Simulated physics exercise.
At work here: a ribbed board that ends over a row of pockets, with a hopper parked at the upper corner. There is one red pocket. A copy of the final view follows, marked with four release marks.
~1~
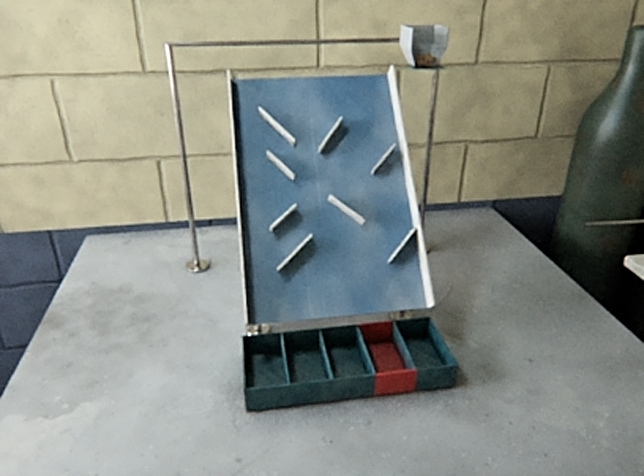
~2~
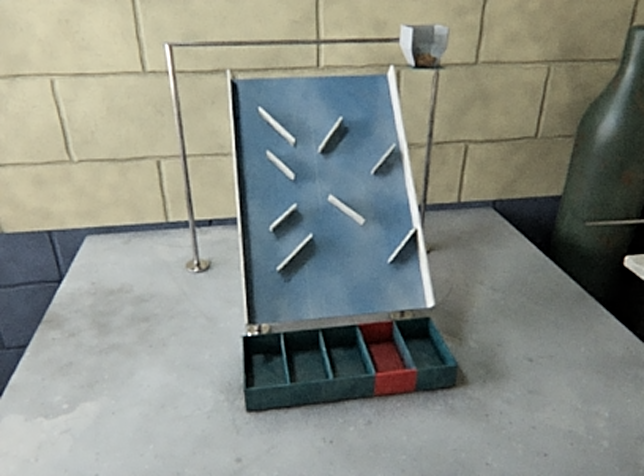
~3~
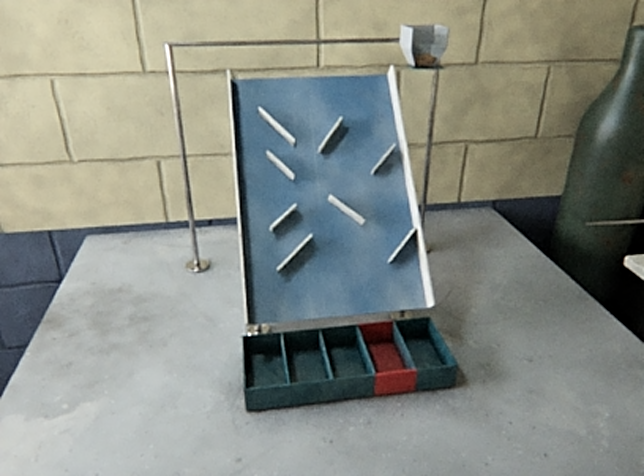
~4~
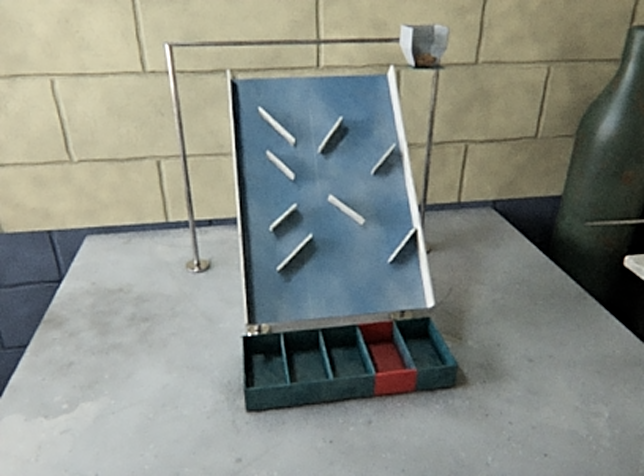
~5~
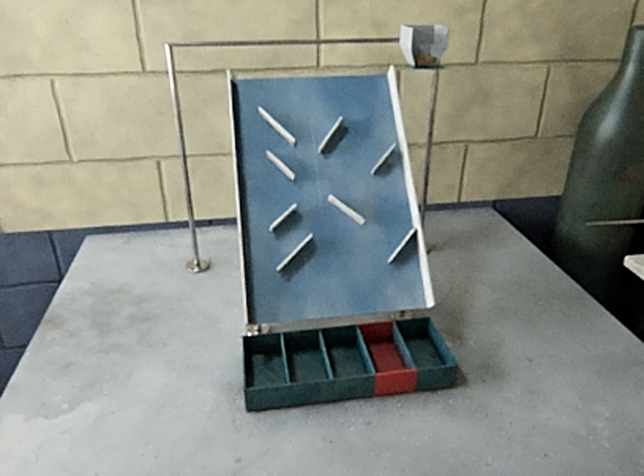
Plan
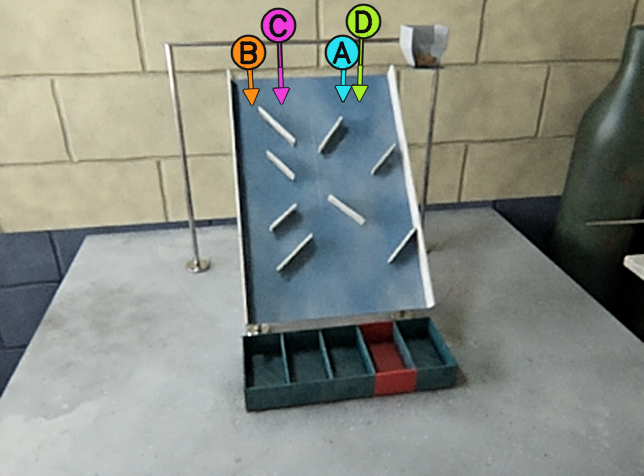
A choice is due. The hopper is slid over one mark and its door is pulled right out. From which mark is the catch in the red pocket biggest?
Choose D.
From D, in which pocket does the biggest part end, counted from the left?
The fourth.
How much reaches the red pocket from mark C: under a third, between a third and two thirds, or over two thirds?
Mark C gives under a third.
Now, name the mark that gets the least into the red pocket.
That would be B.
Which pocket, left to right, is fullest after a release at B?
The first.
On the marked copy, mark A meets the board at (343, 95); mark B meets the board at (251, 99); mark C meets the board at (281, 98); mark D meets the board at (359, 95).
With A, roughly a quarter in the red pocket, roughly half in other pockets, roughly a quarter outside the box.
With B, about a tenth in the red pocket, roughly half in other pockets, roughly a third outside the box.
With C, roughly a quarter in the red pocket, roughly half in other pockets, roughly a quarter outside the box.
With D, roughly half in the red pocket, roughly a quarter in other pockets, roughly a quarter outside the box.
